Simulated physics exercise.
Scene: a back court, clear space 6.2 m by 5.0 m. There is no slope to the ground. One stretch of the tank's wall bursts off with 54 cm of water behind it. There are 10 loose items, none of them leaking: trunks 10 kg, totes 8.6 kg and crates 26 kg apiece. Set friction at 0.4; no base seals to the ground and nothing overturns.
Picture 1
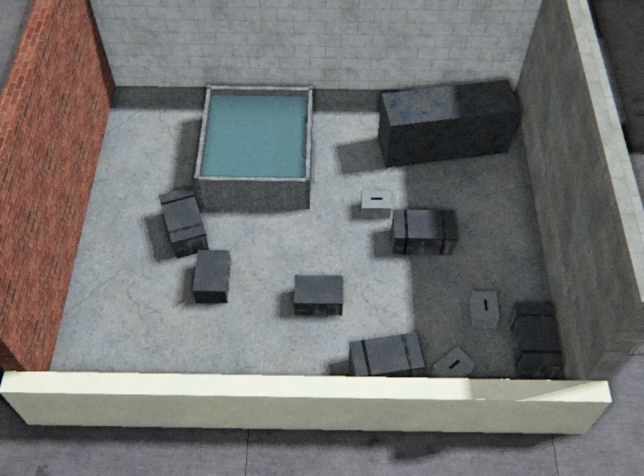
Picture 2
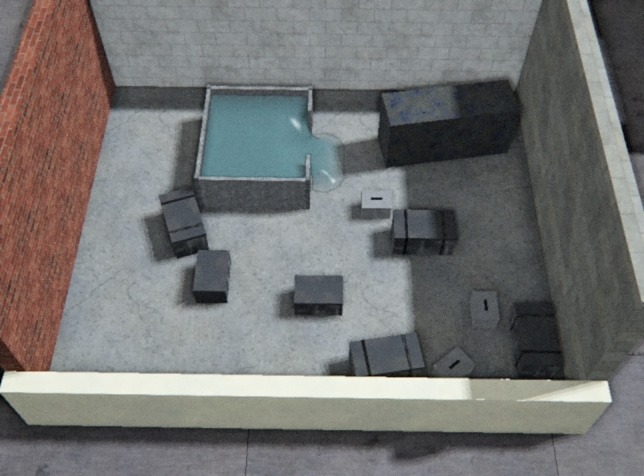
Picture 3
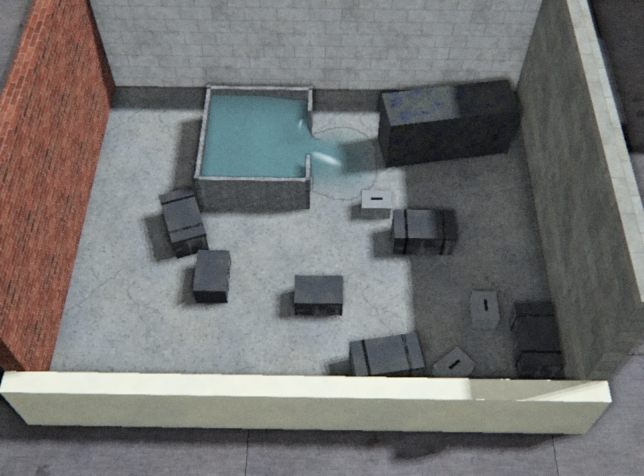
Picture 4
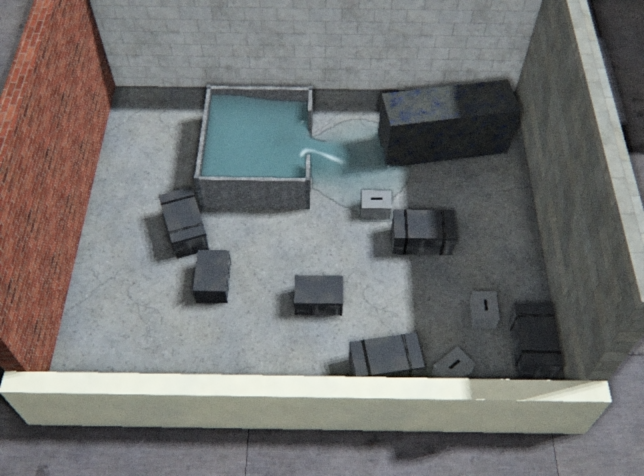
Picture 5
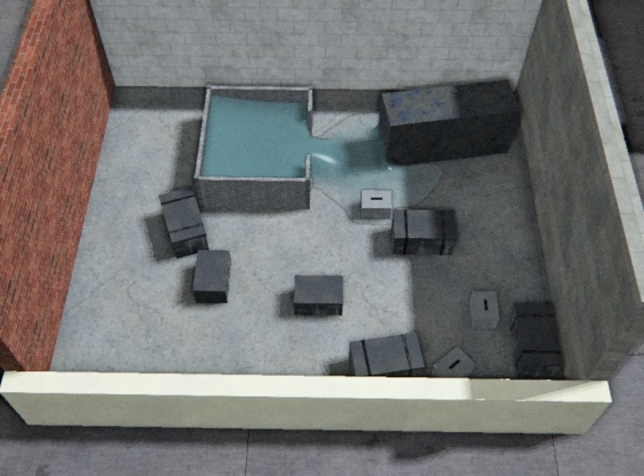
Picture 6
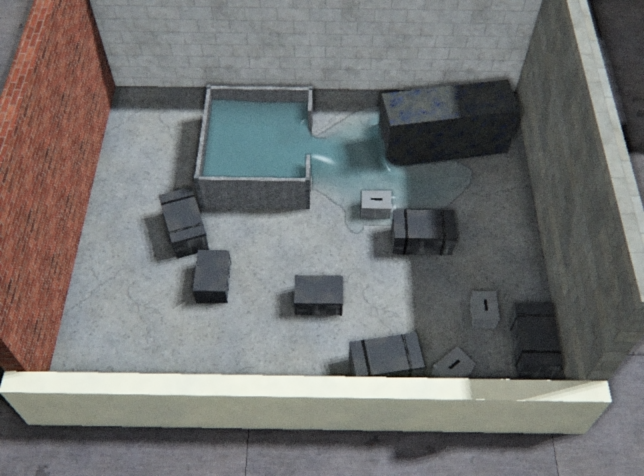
Walled concrete yard with scattered dark boxes staying still as water pours from a raised tank's right side, spreading across the floor.
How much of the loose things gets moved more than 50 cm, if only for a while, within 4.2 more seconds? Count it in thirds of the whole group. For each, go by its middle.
Between one and two thirds of the group.
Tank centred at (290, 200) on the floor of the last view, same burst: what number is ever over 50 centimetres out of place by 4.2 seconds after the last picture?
Then the count would be 6.
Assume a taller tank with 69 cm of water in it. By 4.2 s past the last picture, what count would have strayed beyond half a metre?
Under that setup the answer is 7.
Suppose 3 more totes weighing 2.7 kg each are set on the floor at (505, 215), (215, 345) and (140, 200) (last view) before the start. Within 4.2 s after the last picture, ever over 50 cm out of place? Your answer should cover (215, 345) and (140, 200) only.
In that order: Under, under.
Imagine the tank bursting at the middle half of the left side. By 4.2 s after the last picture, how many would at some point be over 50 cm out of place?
In that case the number is 1.
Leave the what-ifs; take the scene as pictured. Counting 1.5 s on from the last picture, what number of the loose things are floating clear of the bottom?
Just then, the number is 0.
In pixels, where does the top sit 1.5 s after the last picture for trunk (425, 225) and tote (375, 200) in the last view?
I'd say close to (428, 295) and close to (381, 243).
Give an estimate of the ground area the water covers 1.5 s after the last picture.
Near 12 m2 in all.
Then, 0.4 s after the last picture 0 of 10 are over 50 cm from their spots; 0 afloat.
Then, 1.5 s after the last picture 2 of 10 are over 50 cm from their spots; 0 afloat.
Then, 2.8 s after the last picture 2 of 10 are over 50 cm from their spots; 2 afloat.
Then, 4.2 s after the last picture 6 of 10 are over 50 cm from their spots, and 6 have been at some point; 3 afloat.
